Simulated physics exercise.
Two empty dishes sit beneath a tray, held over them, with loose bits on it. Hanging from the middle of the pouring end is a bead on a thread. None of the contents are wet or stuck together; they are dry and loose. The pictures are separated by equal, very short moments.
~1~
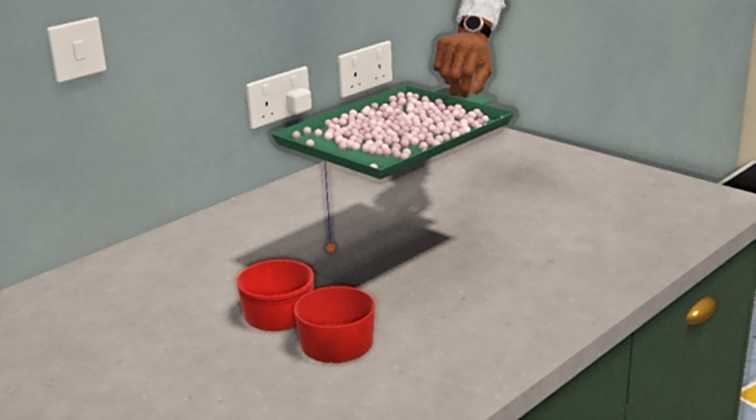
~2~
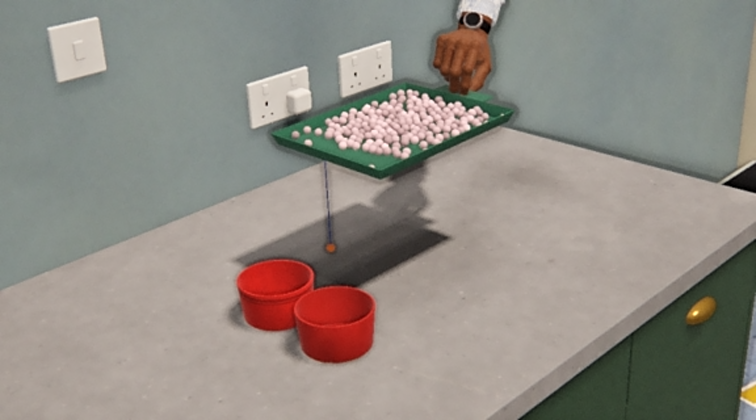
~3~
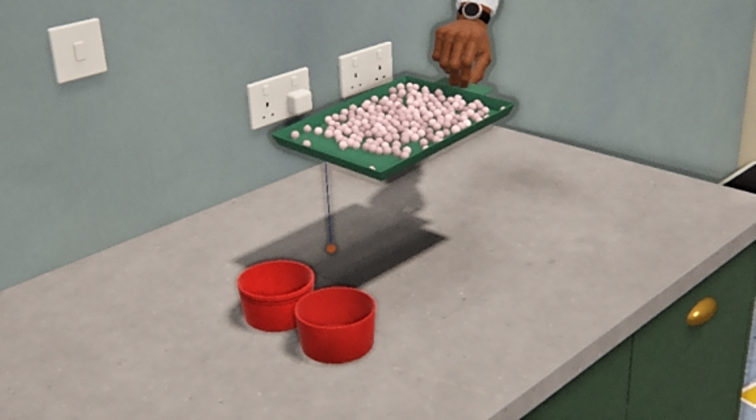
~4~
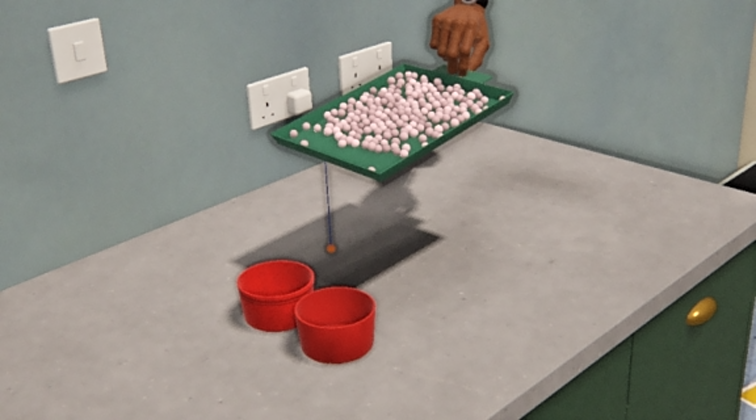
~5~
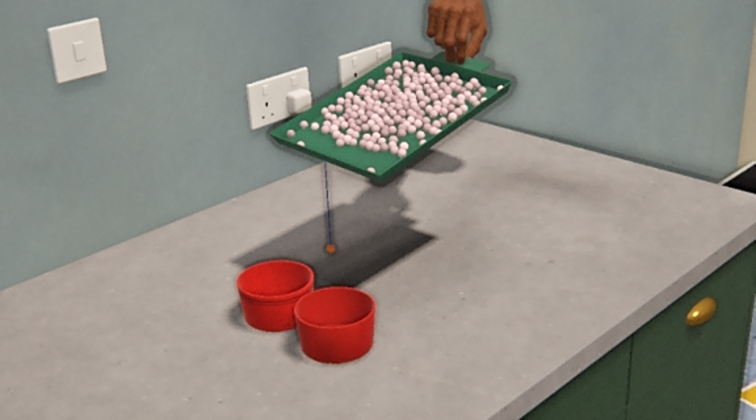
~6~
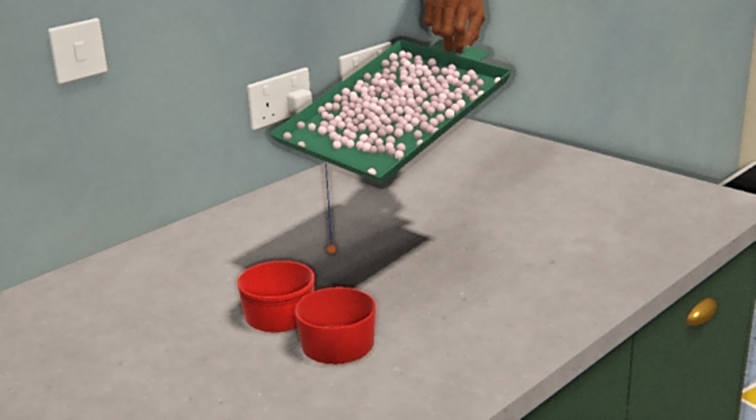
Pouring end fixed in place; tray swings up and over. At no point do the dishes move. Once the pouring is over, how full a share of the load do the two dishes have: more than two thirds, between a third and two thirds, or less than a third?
Most likely the dishes will trap one to two thirds of the load.
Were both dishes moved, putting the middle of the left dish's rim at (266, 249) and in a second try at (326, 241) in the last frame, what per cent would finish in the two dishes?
The first try yields 40% and the second yields 0%.
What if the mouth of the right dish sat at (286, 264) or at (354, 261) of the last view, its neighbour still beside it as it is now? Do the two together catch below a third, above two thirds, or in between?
Position 1 - under a third; position 2 - below one third.
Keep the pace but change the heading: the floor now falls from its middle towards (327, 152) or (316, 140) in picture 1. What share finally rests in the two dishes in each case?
About 30 %, then 0 %.
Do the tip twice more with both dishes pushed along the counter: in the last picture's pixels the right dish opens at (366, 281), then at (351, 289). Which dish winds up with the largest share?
Attempt 1: The one on the right side. Attempt 2: The one on the right side.
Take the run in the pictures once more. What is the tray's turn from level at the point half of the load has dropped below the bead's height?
Around 70° of tilt.
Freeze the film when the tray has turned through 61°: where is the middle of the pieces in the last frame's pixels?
Centre estimate: (333, 208).
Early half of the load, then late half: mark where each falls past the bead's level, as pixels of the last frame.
Earlier portion about (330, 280); later portion about (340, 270).
Shortly afterwards, tray tipped steeply; near half on the tray; near a quarter in the right dish; a little in the left dish; a little outside both; near a quarter in the air.
Next, tray tipped past a quarter turn; near a third in the right dish; near a quarter in the left dish; near half outside both; only a few in the air.
Some moments later, tray tipped past a quarter turn; near a third in the right dish; near a quarter in the left dish; near half outside both.
In the end, tray tipped past a quarter turn; near a third in the right dish; near a quarter in the left dish; near half outside both.
